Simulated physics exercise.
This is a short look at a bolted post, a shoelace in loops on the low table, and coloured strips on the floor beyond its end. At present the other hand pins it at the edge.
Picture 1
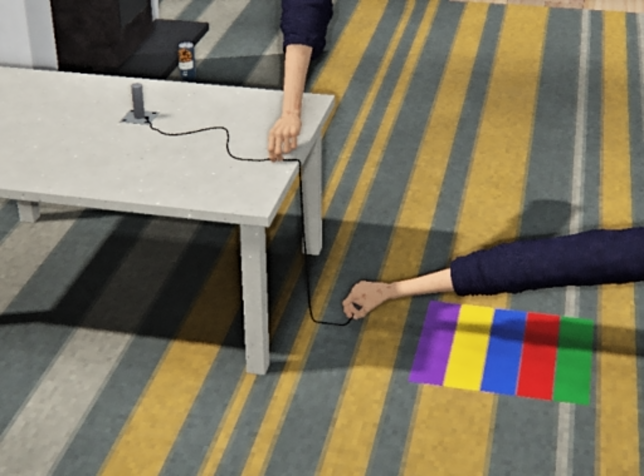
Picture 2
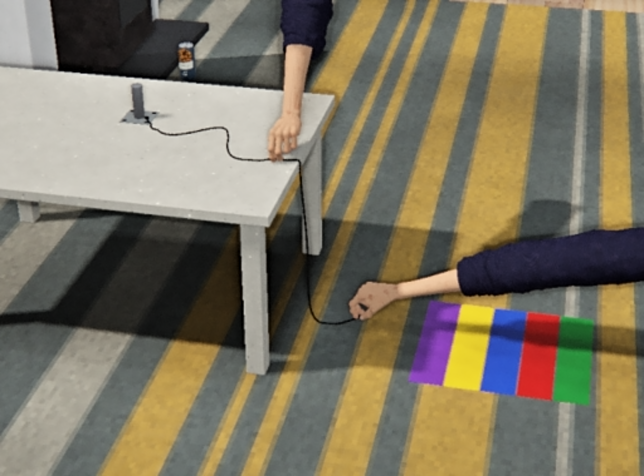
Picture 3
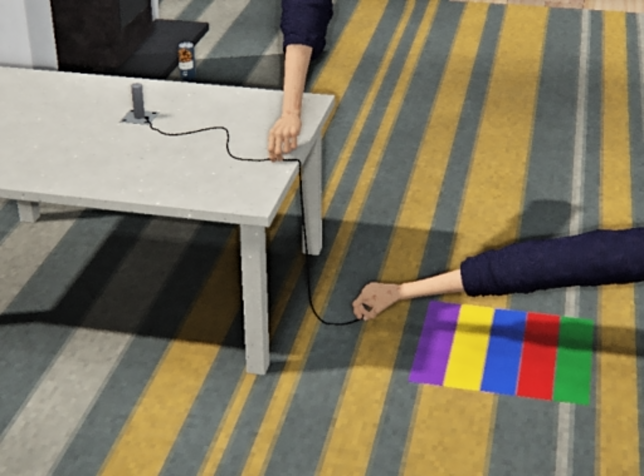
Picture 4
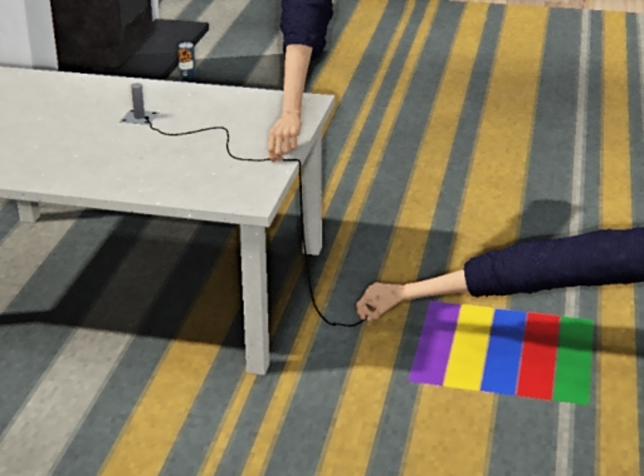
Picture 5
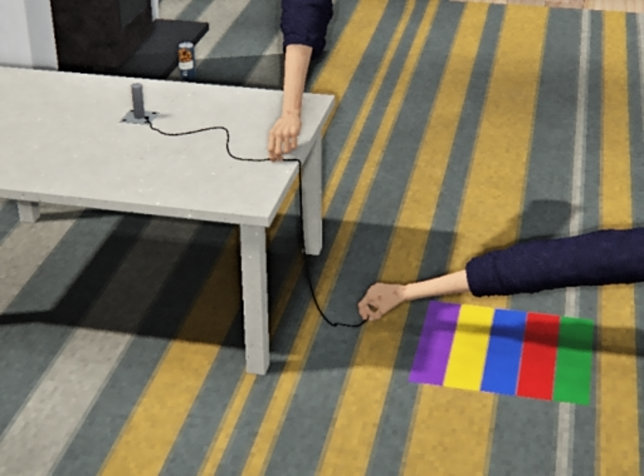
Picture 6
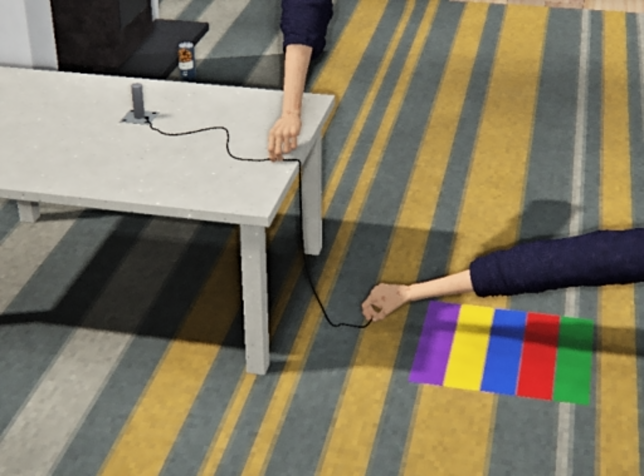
The footage shows one hand pinning a dark shoelace at the edge of a low table while another hand, holding its end above the floor, shifts slightly right beside purple, yellow, blue, red and green strips.
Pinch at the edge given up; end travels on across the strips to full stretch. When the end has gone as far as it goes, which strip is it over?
It is over the red strip.
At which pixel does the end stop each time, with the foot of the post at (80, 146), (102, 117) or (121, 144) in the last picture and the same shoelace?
Per try, approx.: (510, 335); (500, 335); (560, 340).
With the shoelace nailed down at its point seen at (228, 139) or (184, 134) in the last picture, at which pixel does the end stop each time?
In order: Close to (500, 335) and close to (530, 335).
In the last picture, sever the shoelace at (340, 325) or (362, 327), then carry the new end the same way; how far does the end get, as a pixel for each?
(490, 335) and (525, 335).
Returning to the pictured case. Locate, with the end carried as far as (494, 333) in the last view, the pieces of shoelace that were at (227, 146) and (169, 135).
Well, the first one sits at (280, 144), and the second one sits at (193, 126).
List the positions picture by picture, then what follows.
The first picture shows end (353, 315); purple (429, 368); yellow (465, 373); blue (500, 377); red (536, 382); green (572, 387).
The second picture shows end (359, 316); shoelace through (158, 130) (225, 129) (238, 159) (301, 179) (307, 248) (311, 309).
The third picture shows end (363, 317).
The fourth picture shows end (367, 317); shoelace through (158, 130) (225, 129) (238, 159) (300, 179) (305, 248) (317, 309).
The fifth picture shows end (368, 317).
The sixth picture shows end (372, 318); shoelace through (158, 130) (225, 129) (238, 159) (300, 179) (303, 248) (322, 308).
Soon after, end near (494, 333); over blue.
After that, end near (529, 337); over red.
At the stop, end near (548, 339); over red. It halts on the red strip.
